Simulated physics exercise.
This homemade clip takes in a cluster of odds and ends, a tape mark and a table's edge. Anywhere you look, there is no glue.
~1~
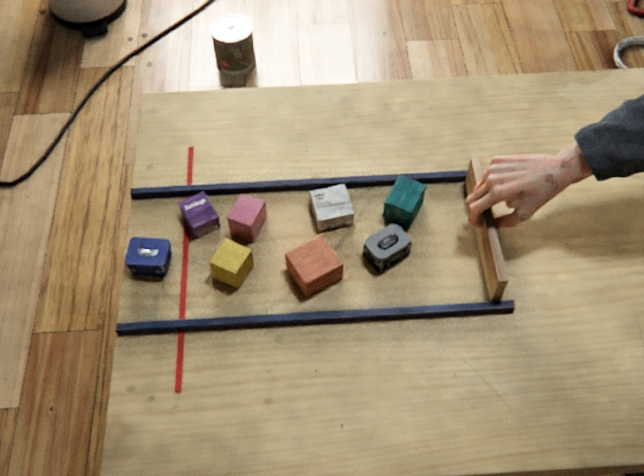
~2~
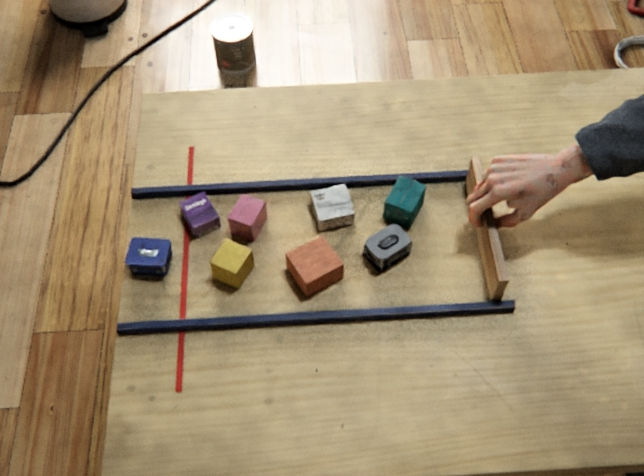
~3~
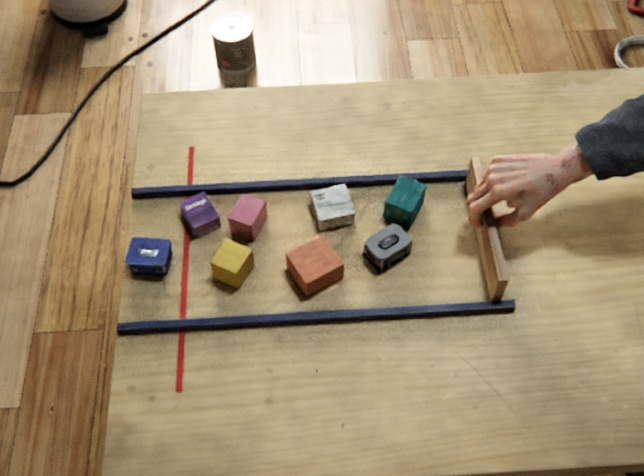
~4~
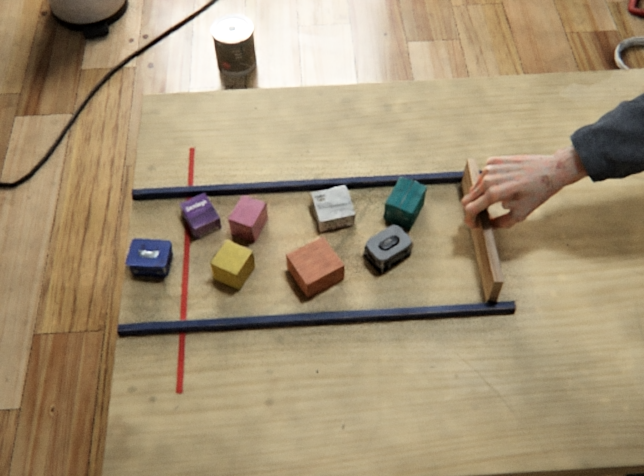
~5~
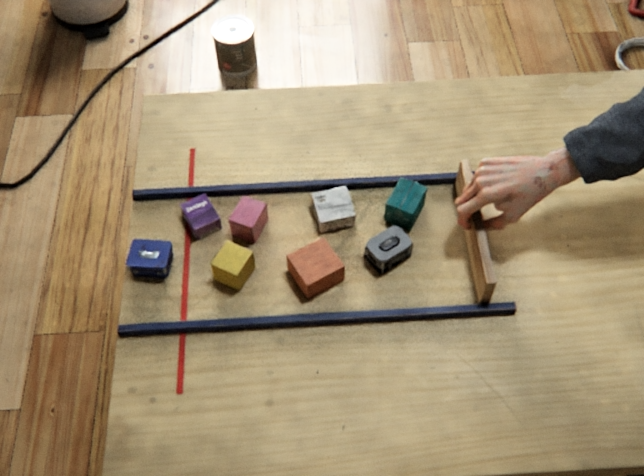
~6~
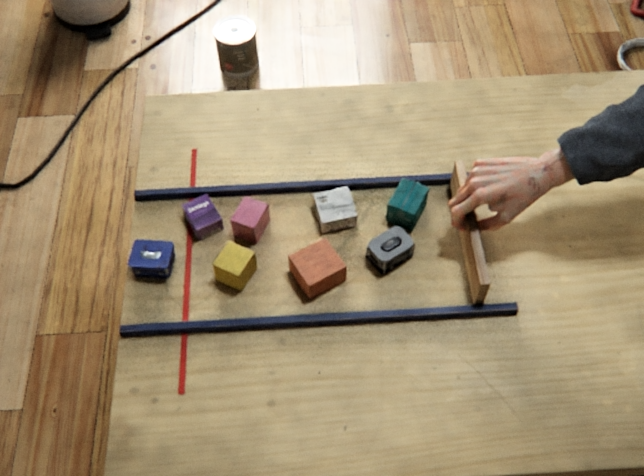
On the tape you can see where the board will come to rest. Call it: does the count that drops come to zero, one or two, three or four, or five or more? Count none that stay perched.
It comes to three or four.
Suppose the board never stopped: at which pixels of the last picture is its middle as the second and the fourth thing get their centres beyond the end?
At (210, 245) for the second, at (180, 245) for the fourth.
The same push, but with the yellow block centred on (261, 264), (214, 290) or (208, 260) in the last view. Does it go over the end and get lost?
Well, the yellow block keeps its place; it keeps its place; it keeps its place.
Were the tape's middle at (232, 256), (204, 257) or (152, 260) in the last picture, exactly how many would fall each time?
Down on the floor: 1, 3 and 5.
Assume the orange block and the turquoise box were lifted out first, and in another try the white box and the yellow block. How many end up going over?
You'd see 1 fallen, and 1 in the other try.
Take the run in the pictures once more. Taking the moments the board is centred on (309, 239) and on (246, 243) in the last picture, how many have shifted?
Note: First position 6; second position 7.
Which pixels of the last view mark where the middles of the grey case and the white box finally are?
Same order as the question: First (173, 259), second (141, 212).
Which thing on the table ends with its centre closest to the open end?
Foremost is the yellow block.
A little later, none off yet; blue case at rest near (153, 260); purple box at rest near (203, 217); yellow block at rest near (235, 266).
Next, none off yet; blue case at rest near (153, 260); purple box shifted a little near (192, 217); yellow block at rest near (233, 266).
Later still, none off yet; blue case moving near (144, 259); purple box tilted a little near (122, 218); yellow block shifted well along near (171, 278).
When it is over, the number that fall off is three or four; down, pink block, purple box and blue case.
